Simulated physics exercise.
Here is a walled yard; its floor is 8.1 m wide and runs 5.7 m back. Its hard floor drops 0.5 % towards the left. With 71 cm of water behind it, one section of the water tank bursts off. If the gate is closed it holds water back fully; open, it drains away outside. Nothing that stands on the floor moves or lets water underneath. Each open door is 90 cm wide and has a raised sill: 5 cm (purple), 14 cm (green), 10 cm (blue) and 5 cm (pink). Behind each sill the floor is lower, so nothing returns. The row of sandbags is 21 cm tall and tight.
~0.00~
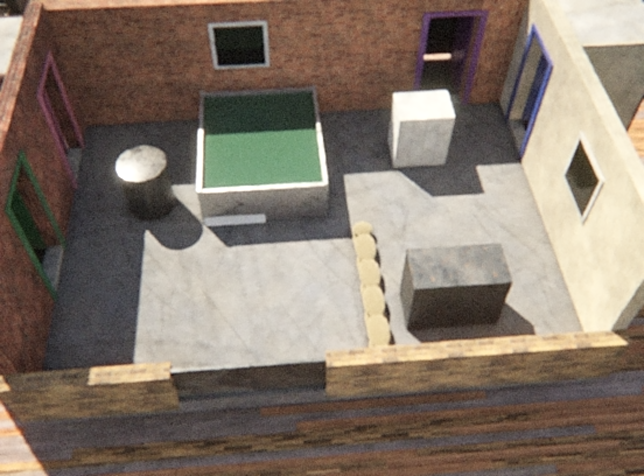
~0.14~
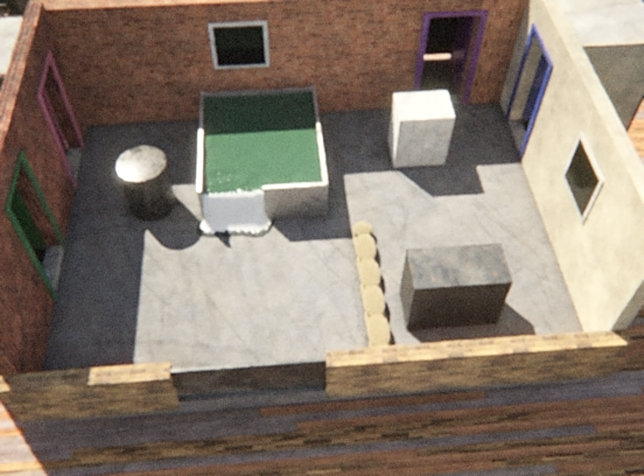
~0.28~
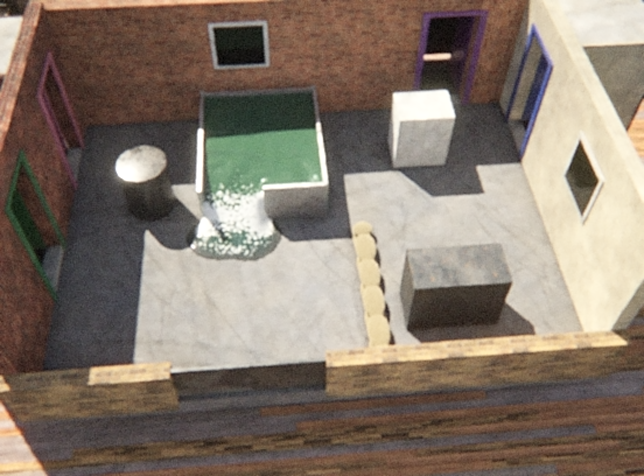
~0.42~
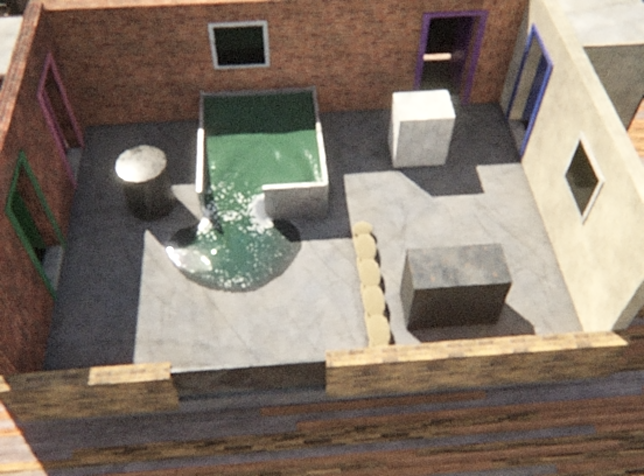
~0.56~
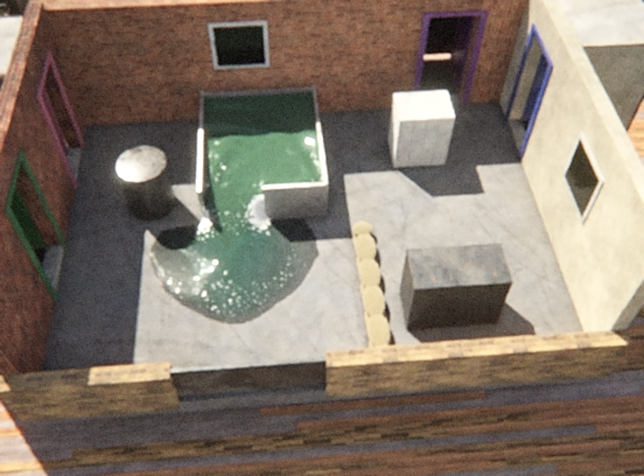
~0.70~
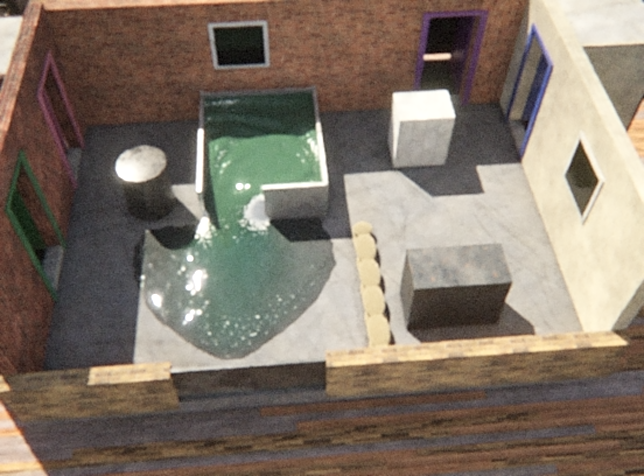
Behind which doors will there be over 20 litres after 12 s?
The water let in: At the purple door it stays under the limit; at the green door it keeps below the limit; at the blue door it does not reach the limit; at the pink door it passes the limit.
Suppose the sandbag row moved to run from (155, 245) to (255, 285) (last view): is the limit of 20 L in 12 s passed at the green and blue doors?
Then: Green not over, blue below.
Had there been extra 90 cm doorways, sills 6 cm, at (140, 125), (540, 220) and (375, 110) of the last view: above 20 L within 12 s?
In that order: Past it, not over, below.
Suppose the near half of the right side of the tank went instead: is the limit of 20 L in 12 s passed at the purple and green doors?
Then: Purple past it, green below.
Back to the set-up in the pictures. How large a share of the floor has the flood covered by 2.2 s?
About 35 per cent.
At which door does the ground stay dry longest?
Last comes the blue one.
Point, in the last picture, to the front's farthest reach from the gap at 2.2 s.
Near (475, 363).
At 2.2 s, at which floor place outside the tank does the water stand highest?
At about (38, 397).
After 1.4 s water covers 30 % of the floor and is deepest (42 cm) near (229, 227); purple door not reached, green door not reached, blue door not reached, pink door not reached.
After 2.2 s water covers 35 % of the floor and is deepest (47 cm) near (38, 397); purple door not reached, green door 6 cm at the sill, 0 L in, blue door not reached, pink door not reached.
After 3.5 s water covers 40 % of the floor and is deepest (30 cm) near (38, 397); purple door not reached, green door 14 cm at the sill, 0 L in, blue door not reached, pink door not reached.
After 7.0 s water covers 70 % of the floor and is deepest (20 cm) near (38, 397); purple door 2 cm at the sill, 0 L in, green door 12 cm at the sill, 1 L in, blue door not reached, pink door 10 cm at the sill, 12 L in.
After 12.0 s water covers 90 % of the floor and is deepest (18 cm) near (86, 134); purple door 3 cm at the sill, 0 L in, green door 11 cm at the sill, 2 L in, blue door 6 cm at the sill, 0 L in, pink door 14 cm at the sill, 138 L in.
